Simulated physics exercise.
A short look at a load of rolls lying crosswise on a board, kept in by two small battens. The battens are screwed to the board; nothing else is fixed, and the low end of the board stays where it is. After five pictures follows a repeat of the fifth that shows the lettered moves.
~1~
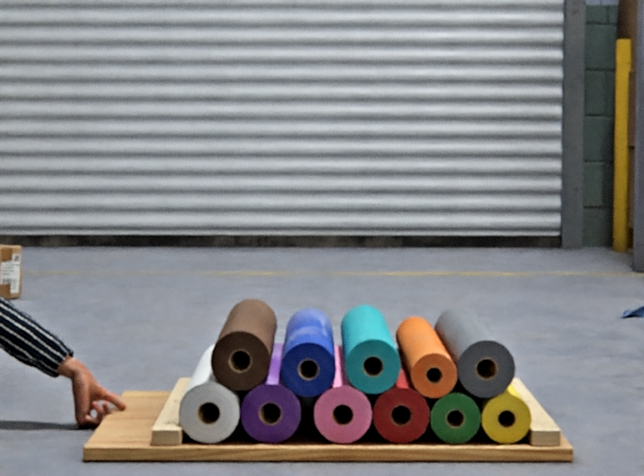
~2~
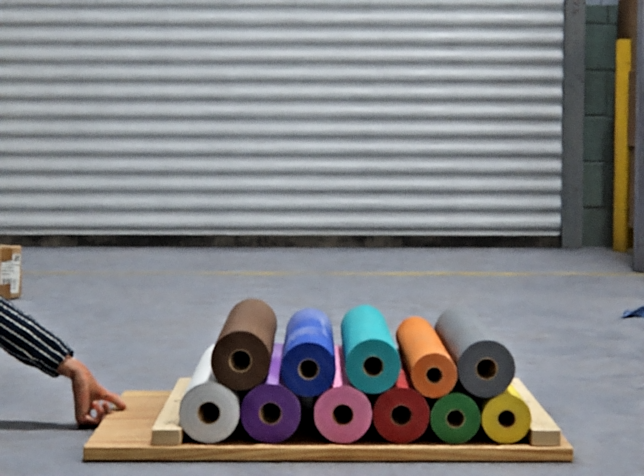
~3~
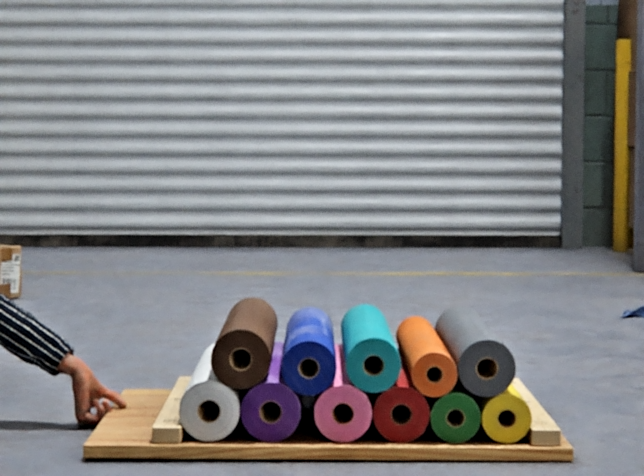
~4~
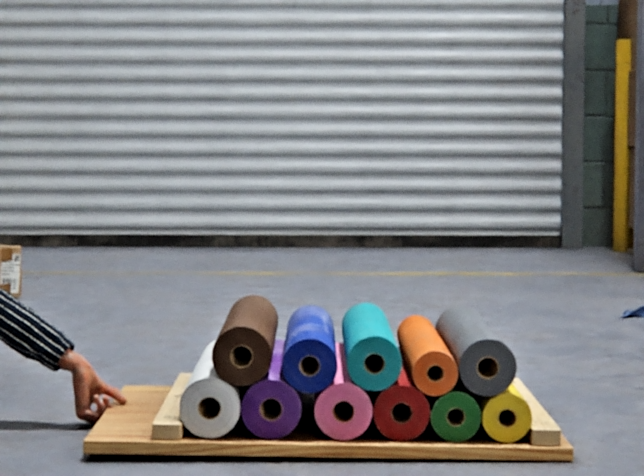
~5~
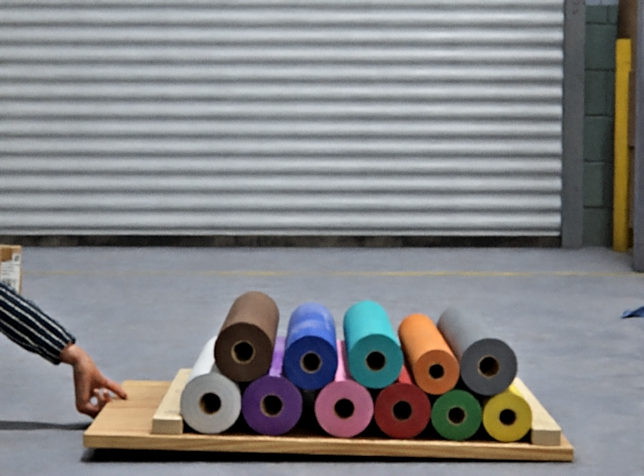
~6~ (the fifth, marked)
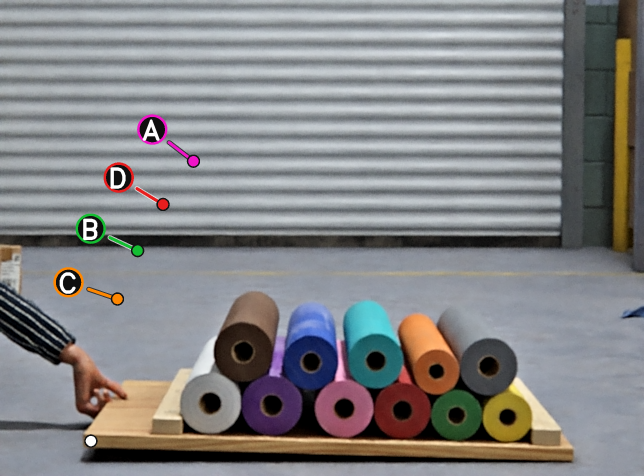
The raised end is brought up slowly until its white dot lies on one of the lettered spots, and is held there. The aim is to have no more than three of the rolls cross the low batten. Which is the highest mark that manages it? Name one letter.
The highest mark that will do is B.
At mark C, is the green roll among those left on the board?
The green roll: Yes.
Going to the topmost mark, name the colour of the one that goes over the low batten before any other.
First is the grey one.
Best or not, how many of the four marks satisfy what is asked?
Two of them.
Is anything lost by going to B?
Yes, at B.
On the marked copy, A at (194, 161); B at (138, 250); C at (117, 299); D at (163, 204); the white dot at (91, 441).
Taking B. A third of the way, board at 16°.
Two thirds of the way, board at 25°.
When it is over, board at 25°, one over the low batten (grey).
As for the rest, A five over the low batten; C none over the low batten; D five over the low batten.
